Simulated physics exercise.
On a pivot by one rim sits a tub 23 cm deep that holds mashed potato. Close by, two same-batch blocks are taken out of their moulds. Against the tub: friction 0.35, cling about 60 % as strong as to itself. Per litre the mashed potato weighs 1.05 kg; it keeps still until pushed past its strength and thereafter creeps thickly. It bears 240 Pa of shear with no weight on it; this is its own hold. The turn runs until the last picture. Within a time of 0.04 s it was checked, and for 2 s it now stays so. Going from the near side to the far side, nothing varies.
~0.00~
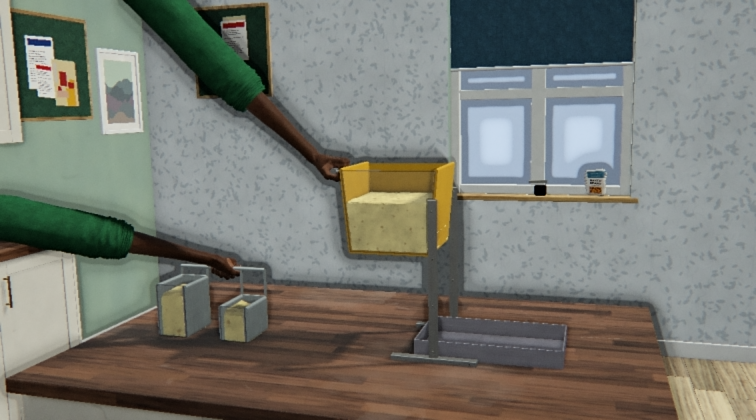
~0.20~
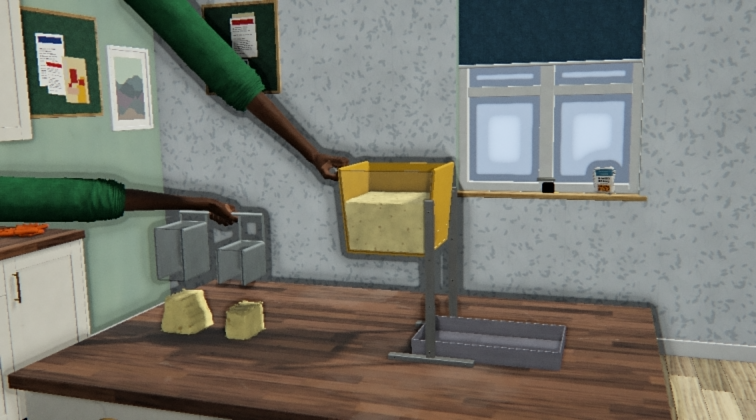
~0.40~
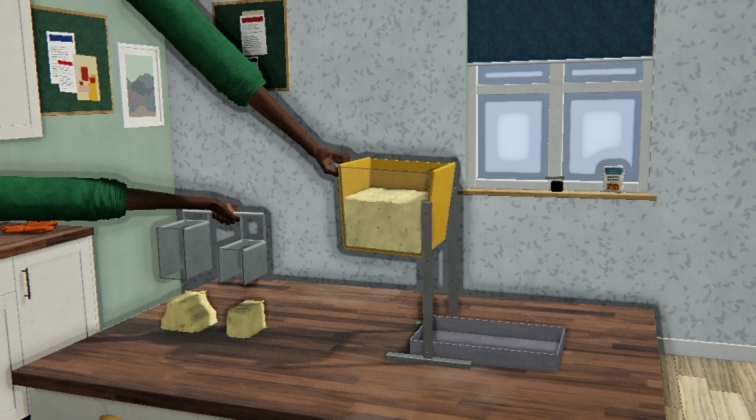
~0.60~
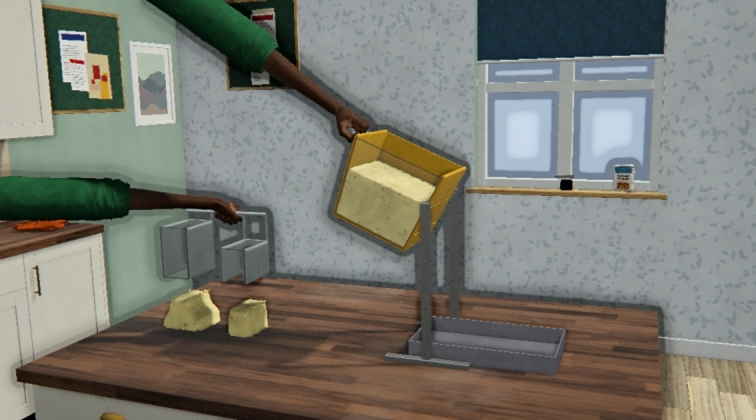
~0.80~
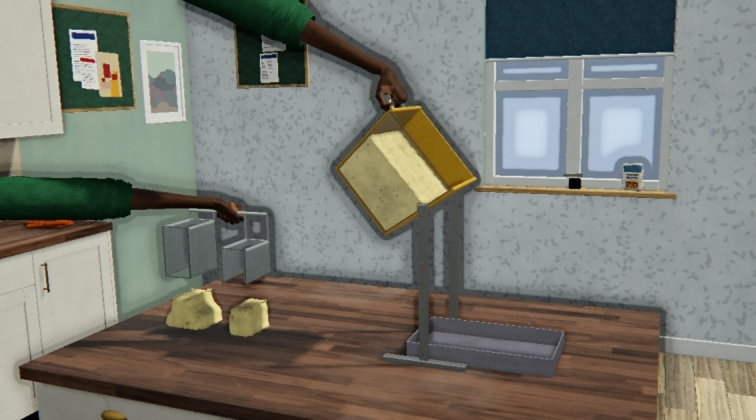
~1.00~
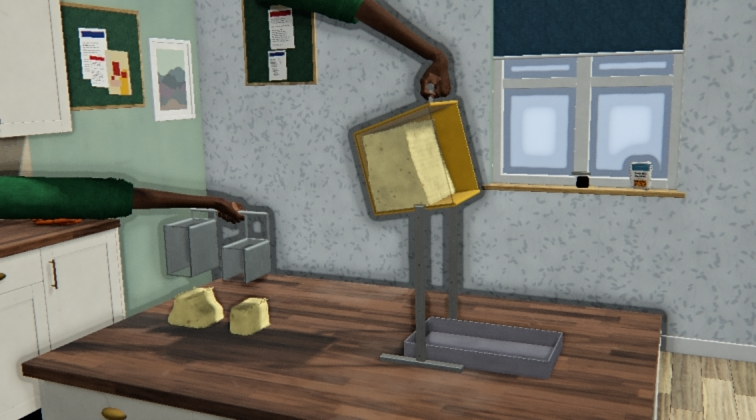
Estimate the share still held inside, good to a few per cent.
I would say about 77 percent.
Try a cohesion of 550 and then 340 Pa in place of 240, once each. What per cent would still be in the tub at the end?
Respectively, close to 100 % and close to 100 %.
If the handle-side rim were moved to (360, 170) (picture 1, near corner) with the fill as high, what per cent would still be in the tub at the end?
100 %.
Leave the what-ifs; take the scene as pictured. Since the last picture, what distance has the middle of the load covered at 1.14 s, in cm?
I'd estimate roughly 4 centimetres.
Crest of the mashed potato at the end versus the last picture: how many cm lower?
About 10 cm.
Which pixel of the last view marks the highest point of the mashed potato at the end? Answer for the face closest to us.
The highest point is near (408, 164) in the last picture.
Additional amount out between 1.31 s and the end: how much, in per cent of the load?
Around 14 % of the whole load.
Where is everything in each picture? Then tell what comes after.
Handle-side rim at (343, 170), tilt 0 degrees; crest of the mashed potato at (426, 203); block heights 14 cm, 8.8 cm (left to right), in the first picture.
Handle-side rim at (341, 170), tilt 0 degrees; crest of the mashed potato at (423, 203); block heights 11 cm, 8.6 cm (left to right), in the second picture.
Handle-side rim at (341, 166), tilt 3 degrees; crest of the mashed potato at (348, 198); block heights 10 cm, 8.5 cm (left to right), in the third picture.
Handle-side rim at (358, 137), tilt 24 degrees; crest of the mashed potato at (349, 170); block heights 10 cm, 8.4 cm (left to right), in the fourth picture.
Handle-side rim at (392, 112), tilt 51 degrees; crest of the mashed potato at (371, 139); block heights 10 cm, 8.4 cm (left to right), in the fifth picture.
Handle-side rim at (430, 107), tilt 75 degrees; crest of the mashed potato at (405, 127); block heights 10 cm, 8.4 cm (left to right), in the sixth picture.
After 1.14 s, the tub is at 75 degrees and holds 100 %.
After 1.31 s, the tub is at 75 degrees and holds 90 %.
After 1.48 s, the tub is at 75 degrees and holds 81 %.
After 1.65 s, the tub is at 75 degrees and holds 77 %.
After 3.00 s, the tub is at 75 degrees and holds 77 %.
